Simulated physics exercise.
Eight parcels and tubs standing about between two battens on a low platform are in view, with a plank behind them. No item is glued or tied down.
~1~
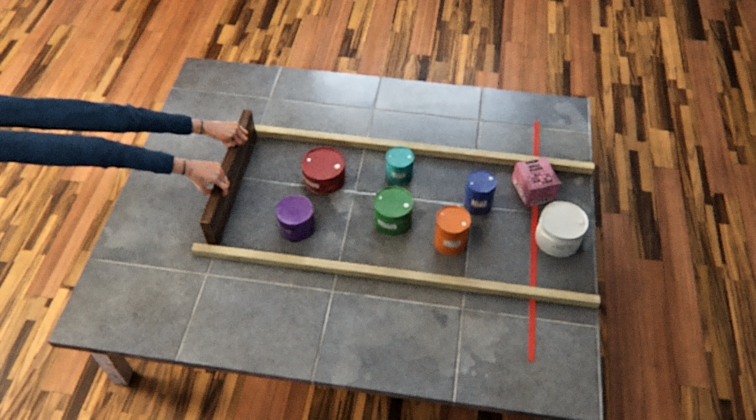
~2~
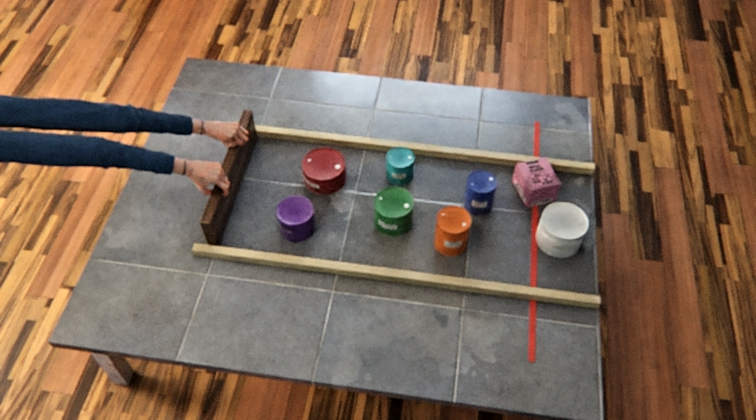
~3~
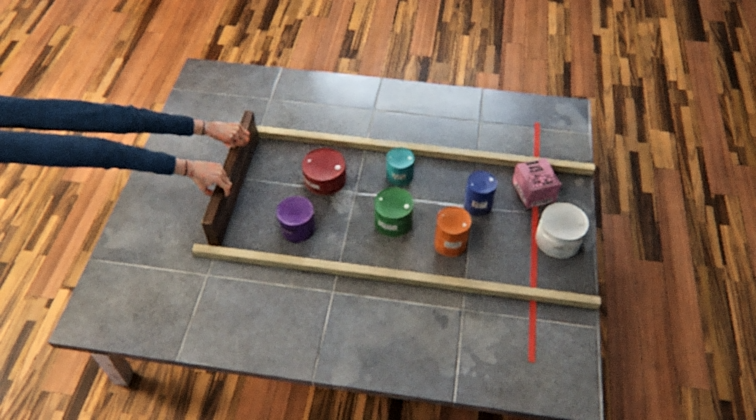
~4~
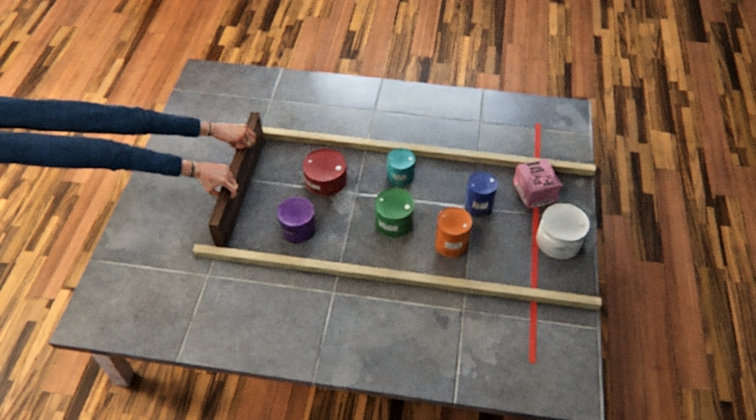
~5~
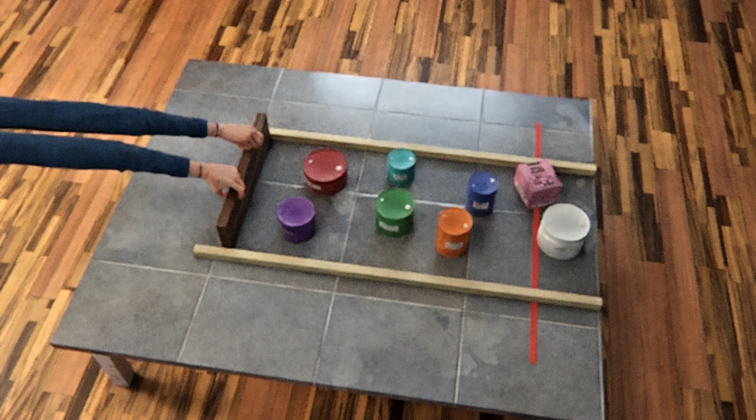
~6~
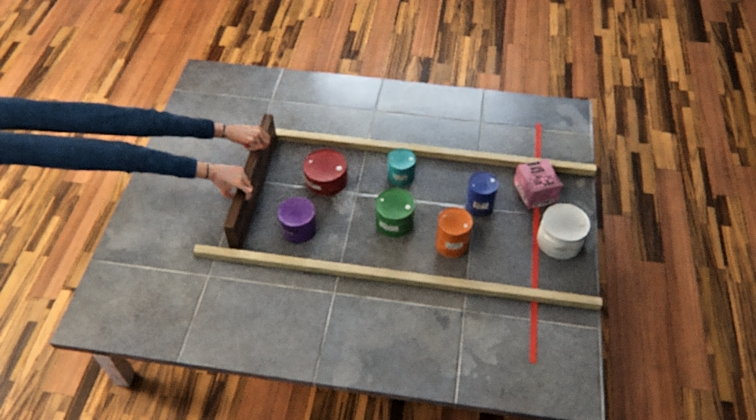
Two hands slide a dark plank slightly right between two battens, towards colourful tubs that stay still.
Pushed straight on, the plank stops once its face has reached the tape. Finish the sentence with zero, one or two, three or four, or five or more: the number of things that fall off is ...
The number of things that fall off is one or two.
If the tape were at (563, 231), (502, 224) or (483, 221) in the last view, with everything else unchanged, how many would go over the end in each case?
The counts: 4, 0 and 0.
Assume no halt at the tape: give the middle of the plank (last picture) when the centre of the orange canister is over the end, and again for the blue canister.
Roughly (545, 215); roughly (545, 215).
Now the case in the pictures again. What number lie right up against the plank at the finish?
It ends up touching 3.
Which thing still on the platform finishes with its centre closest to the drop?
The foremost one is the pink box.
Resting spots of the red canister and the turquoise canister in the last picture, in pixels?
Near (562, 203) and (562, 174).
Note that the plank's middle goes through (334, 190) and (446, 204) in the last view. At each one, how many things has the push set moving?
The count reaches 2 first and 6 second.
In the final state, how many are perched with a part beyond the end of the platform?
Looks like 3 of them.
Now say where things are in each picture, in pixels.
In the first frame, white canister (561, 229); pink box (536, 182); blue canister (479, 193); plank (231, 176); tape (535, 226).
In the second frame, pink box (536, 182); purple pail (296, 219).
In the third frame, blue canister (480, 194); orange canister (452, 232).
In the fourth frame, white canister (562, 231); green canister (394, 213).
In the fifth frame, pink box (537, 184); turquoise canister (401, 167).
In the sixth frame, white canister (563, 231); pink box (537, 184); blue canister (481, 195); plank (253, 180); tape (536, 228).
Early on, none off yet; white canister at rest near (563, 231); pink box at rest near (537, 184); blue canister at rest near (481, 195).
A while later, none off yet; white canister at rest near (563, 231); pink box at rest near (537, 184); blue canister travelled a little near (497, 200).
Finally, the number that fall off is one or two; lost, white canister.
